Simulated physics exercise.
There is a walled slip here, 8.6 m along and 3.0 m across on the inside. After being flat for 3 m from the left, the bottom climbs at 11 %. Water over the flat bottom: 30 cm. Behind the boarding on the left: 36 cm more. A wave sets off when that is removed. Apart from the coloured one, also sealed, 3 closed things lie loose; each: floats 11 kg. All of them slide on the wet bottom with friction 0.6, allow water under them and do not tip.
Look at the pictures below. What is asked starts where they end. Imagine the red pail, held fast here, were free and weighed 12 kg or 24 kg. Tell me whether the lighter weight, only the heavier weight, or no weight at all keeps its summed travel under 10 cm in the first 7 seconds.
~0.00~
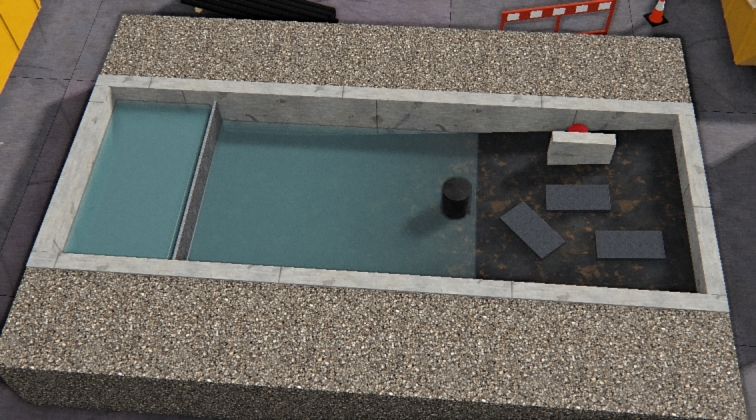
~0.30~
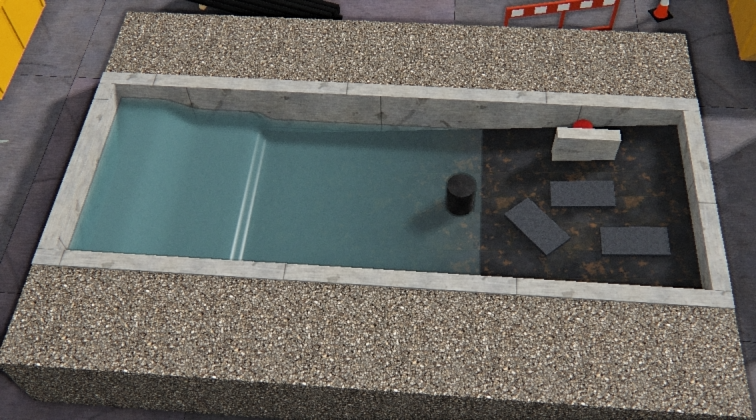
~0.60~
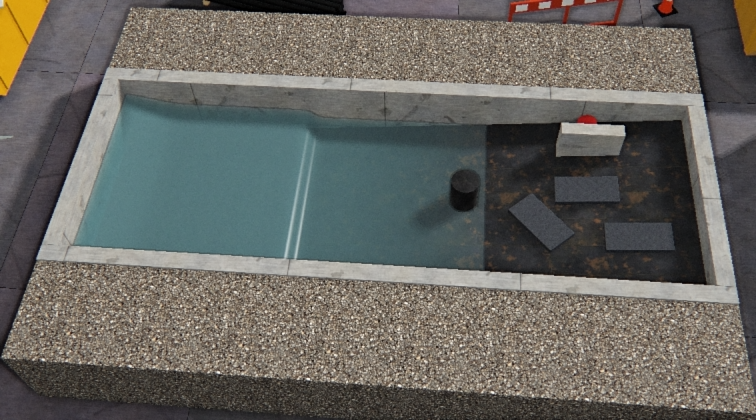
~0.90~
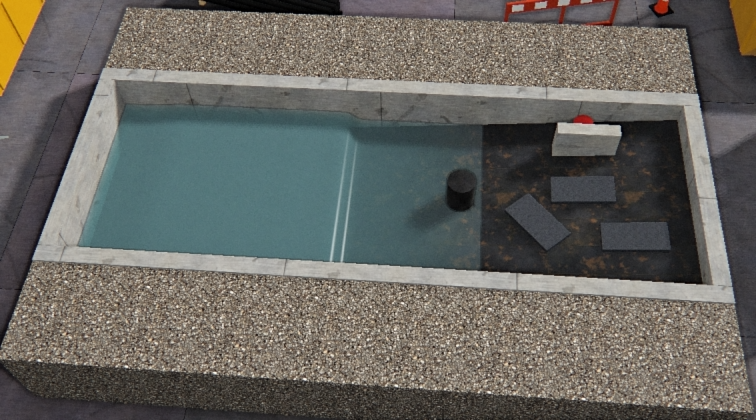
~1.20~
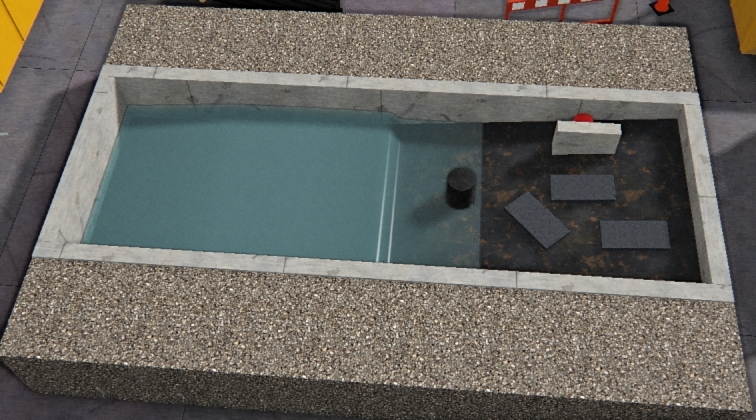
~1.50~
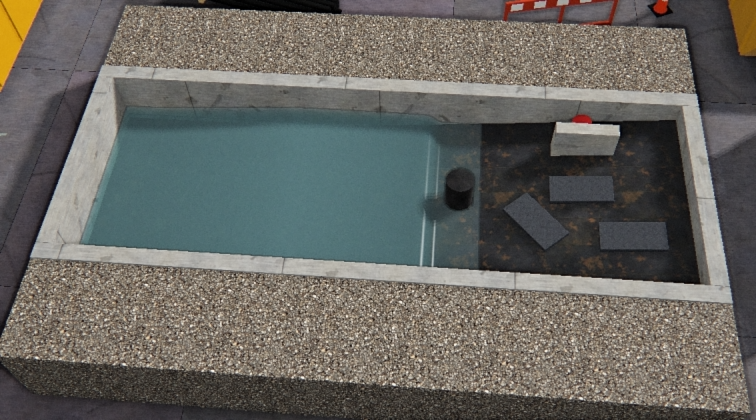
It would be only the heavier weight.
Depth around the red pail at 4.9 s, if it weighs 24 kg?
Something like 4 centimetres.
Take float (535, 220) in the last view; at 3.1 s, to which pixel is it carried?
Look for it near (564, 211).
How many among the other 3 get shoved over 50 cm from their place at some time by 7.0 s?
It works out to 3.
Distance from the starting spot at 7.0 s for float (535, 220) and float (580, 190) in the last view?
One is off by 250 cm, the other by 300 cm, in the order asked.
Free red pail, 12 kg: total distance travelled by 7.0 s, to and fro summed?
It covers about 60 cm altogether.
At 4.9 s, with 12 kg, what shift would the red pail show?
Around 50 centimetres out of place.
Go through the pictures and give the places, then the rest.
The red pail at (581, 131), on the bottom; 16.8 m2 under water; 0 of 4 have shifted, in the first frame.
The red pail at (585, 127) rests on the ground; water covers 16.8 m2; 0 of 4 have shifted, in the second frame.
The red pail at (589, 122), on the bottom; water covers 16.8 m2; 0 of 4 have shifted, in the third frame.
The red pail at (586, 122), on the bottom; water covers 16.8 m2; 0 of 4 have shifted, in the fourth frame.
The red pail at (586, 120) rests on the ground; 16.8 m2 under water; 0 of 4 have shifted, in the fifth frame.
The red pail at (584, 122) rests on the ground; 16.8 m2 under water; 0 of 4 have shifted, in the sixth frame.
After 2.1 s the red pail would be 0 cm from its start with 12 kg and 0 cm from its start with 24 kg; 0 cm of water round it then.
After 3.1 s the red pail would be 19 cm from its start with 12 kg and 0 cm from its start with 24 kg; 16 cm of water round it then.
After 4.9 s the red pail would be 49 cm from its start with 12 kg and 0 cm from its start with 24 kg; 4 cm of water round it then.
After 7.0 s the red pail would be 43 cm from its start with 12 kg and 0 cm from its start with 24 kg; 6 cm of water round it then.
